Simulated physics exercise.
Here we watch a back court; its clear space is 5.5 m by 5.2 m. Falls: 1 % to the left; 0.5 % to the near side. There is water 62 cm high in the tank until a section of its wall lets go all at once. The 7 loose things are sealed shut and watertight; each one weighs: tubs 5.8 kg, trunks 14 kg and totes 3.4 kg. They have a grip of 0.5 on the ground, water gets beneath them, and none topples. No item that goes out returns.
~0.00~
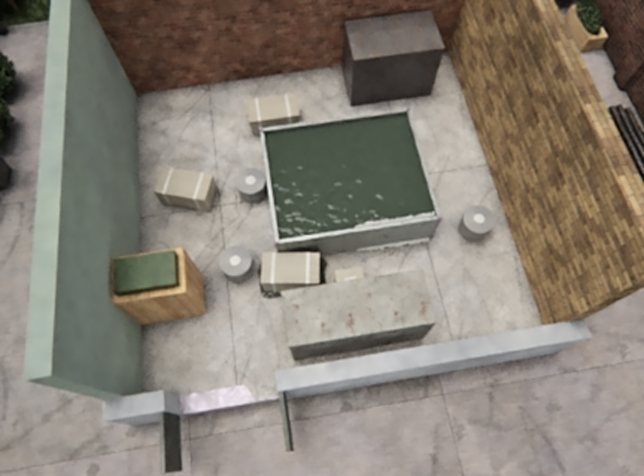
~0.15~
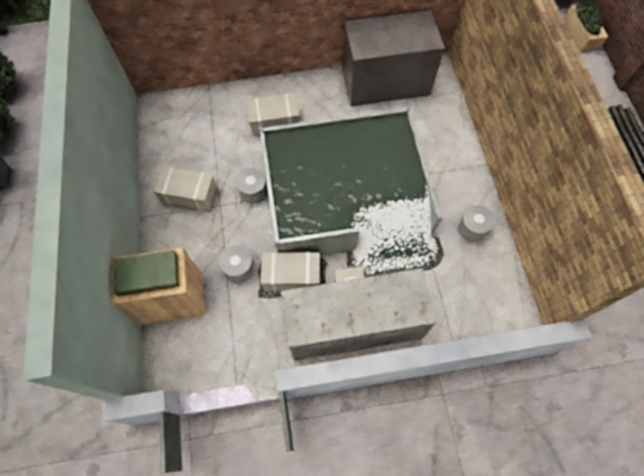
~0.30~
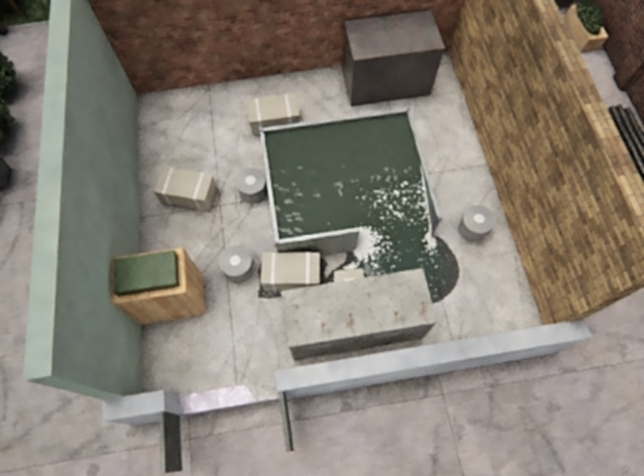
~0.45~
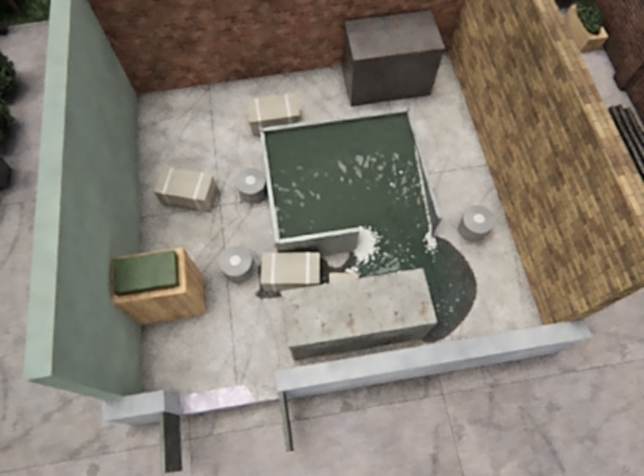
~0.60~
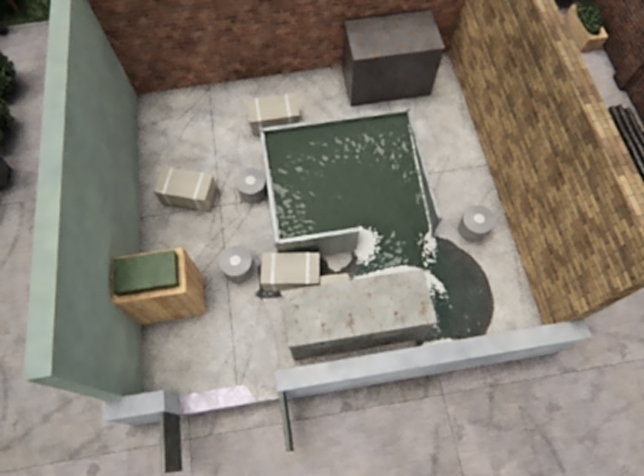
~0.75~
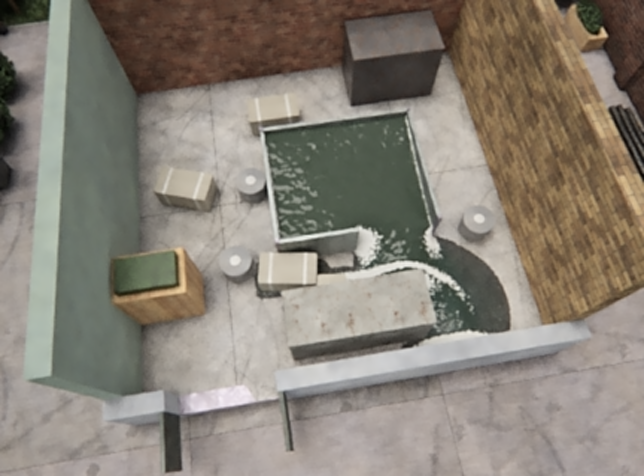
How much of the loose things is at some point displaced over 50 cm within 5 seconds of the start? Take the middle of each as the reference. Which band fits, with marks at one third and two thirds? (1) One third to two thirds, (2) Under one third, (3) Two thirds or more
Two thirds or more (3).
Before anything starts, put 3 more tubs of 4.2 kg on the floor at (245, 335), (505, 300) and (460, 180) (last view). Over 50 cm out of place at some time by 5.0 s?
Check, in order - exceeded, exceeded, exceeded.
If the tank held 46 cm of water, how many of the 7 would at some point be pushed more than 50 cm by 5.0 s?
The answer would then be 4.
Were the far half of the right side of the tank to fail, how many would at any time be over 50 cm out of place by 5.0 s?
The answer would then be 2.
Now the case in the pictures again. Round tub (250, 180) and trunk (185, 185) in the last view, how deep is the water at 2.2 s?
Around 0 cm and 0 cm.
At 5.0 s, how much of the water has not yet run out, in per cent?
Still held: Near 96 %.
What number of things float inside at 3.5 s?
At that time the total is 3.
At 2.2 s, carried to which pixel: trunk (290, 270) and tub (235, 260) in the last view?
They should sit about (214, 281) and (174, 229) in the last view.
After 1.1 s 1 of 7 are over 50 cm from their spots; 1 afloat.
After 2.2 s 3 of 7 are over 50 cm from their spots; 1 afloat.
After 3.5 s 4 of 7 are over 50 cm from their spots; 3 afloat.
After 5.0 s 5 of 7 are over 50 cm from their spots, and 5 have been at some point; 1 afloat.
